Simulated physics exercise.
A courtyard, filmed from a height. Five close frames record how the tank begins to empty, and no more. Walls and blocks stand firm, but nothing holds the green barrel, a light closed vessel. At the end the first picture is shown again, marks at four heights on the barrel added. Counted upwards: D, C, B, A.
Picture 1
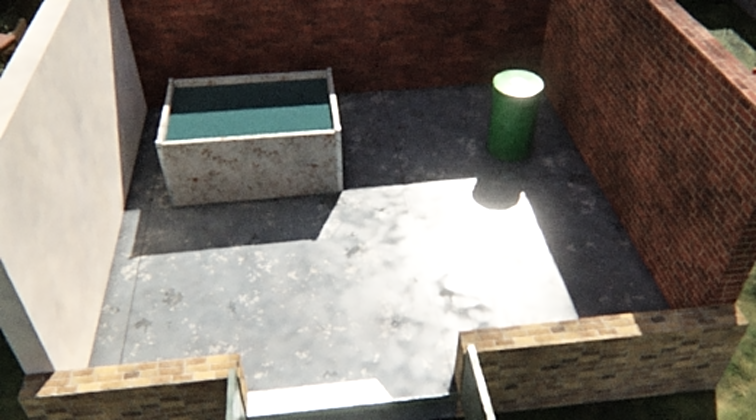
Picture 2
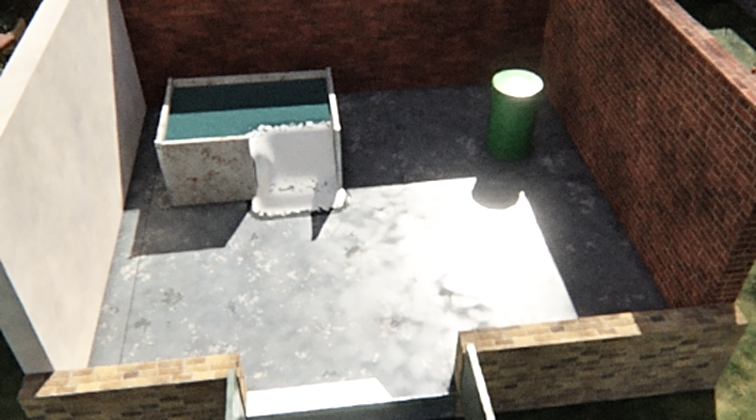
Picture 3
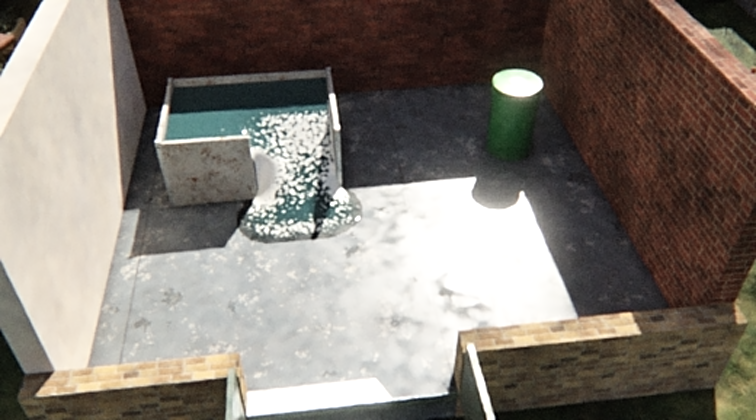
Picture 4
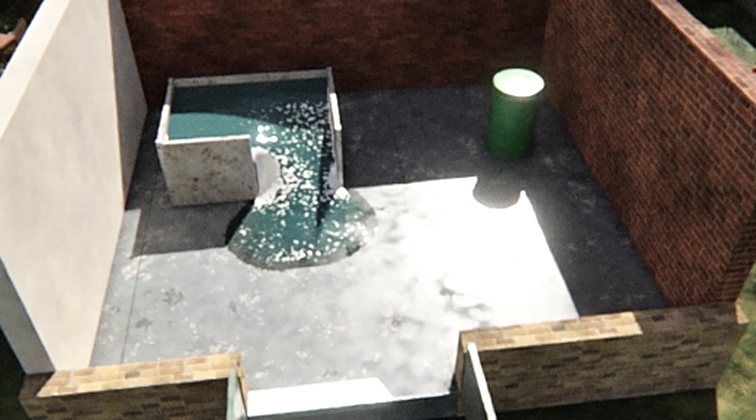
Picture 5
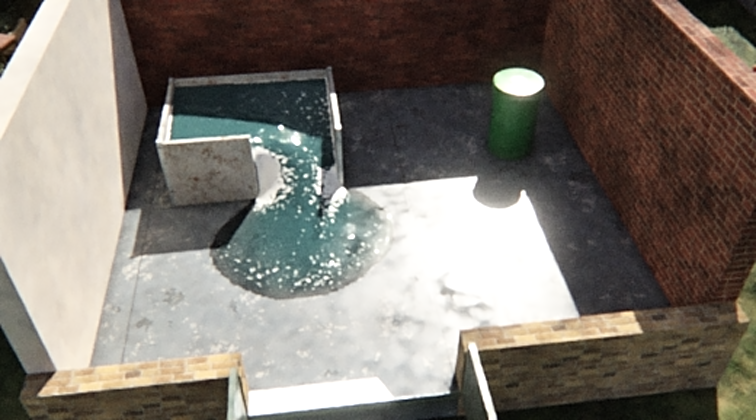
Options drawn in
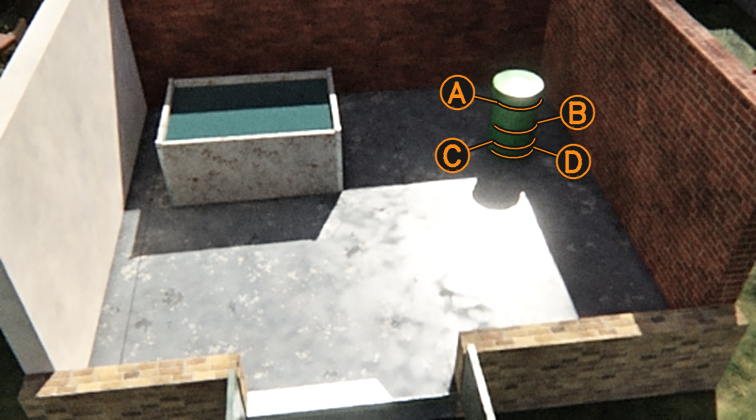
In a walled yard, water pours from a broken tank and spreads across the ground.
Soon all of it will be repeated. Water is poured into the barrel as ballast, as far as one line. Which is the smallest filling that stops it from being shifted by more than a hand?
Go for D.
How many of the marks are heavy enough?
All four.
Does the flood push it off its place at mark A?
No, that is safe.
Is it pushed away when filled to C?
No, not at all.
In orange, A at (524, 109); B at (520, 133); C at (517, 148); D at (516, 157); from the bottom up D, C, B, A.
For mark A, it does not move.
For mark B, it does not move.
For mark C, it does not move.
For mark D, it does not move.
